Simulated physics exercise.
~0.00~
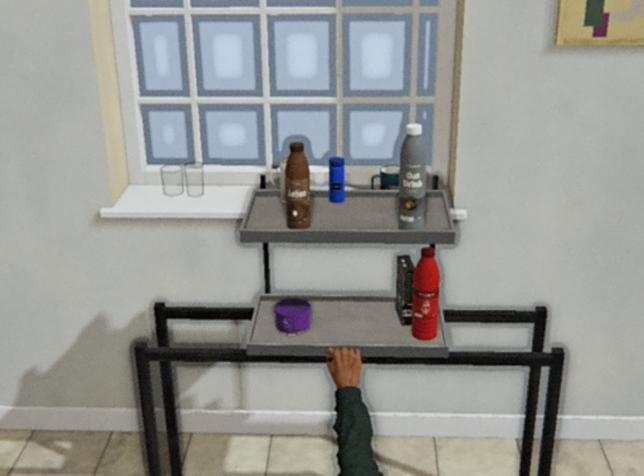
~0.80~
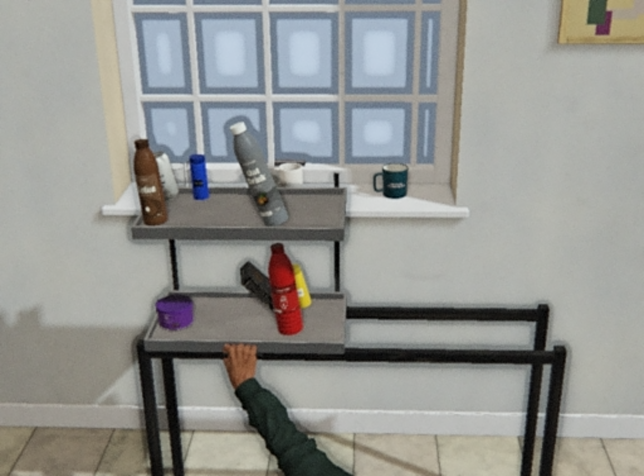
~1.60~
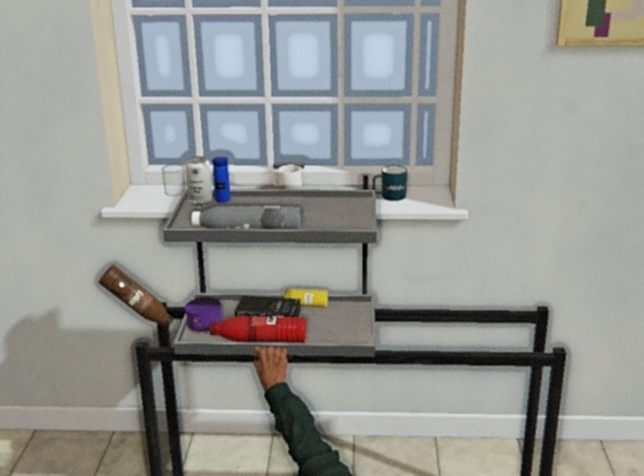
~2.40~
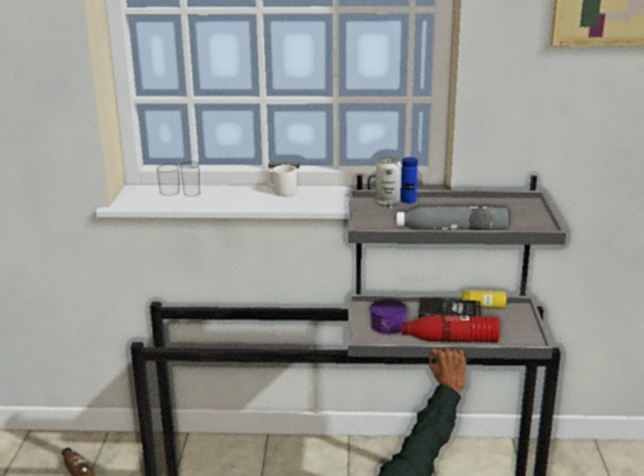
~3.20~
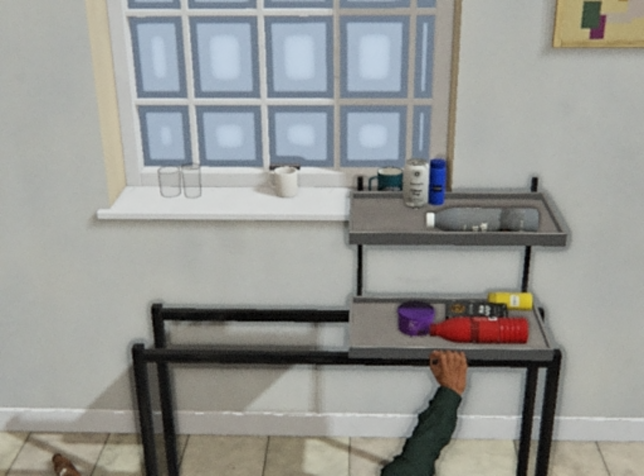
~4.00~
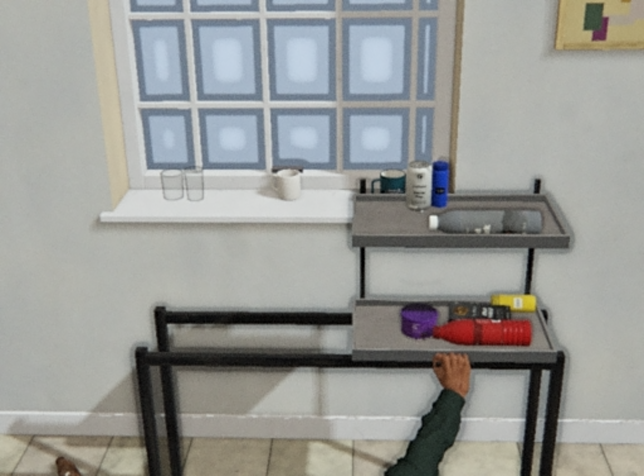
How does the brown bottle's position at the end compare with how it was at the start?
At the start the brown bottle stands upright on the upper level of the tray. By the end it is lying on its side on the floor at the lower left.
A hand in a dark green sleeve grips a two-level grey tray on black rails, seen from the front before a window with glasses and mugs on its sill. Brown and grey bottles and a blue shaker stand on the upper level, with a purple tub, black packet and red bottle below. The tray moves left, and the grey bottle, red bottle and packet tip. As it starts back, the brown bottle tumbles off the left side. The tray travels to the right end and stops, the brown bottle on the floor, the blue shaker still upright.
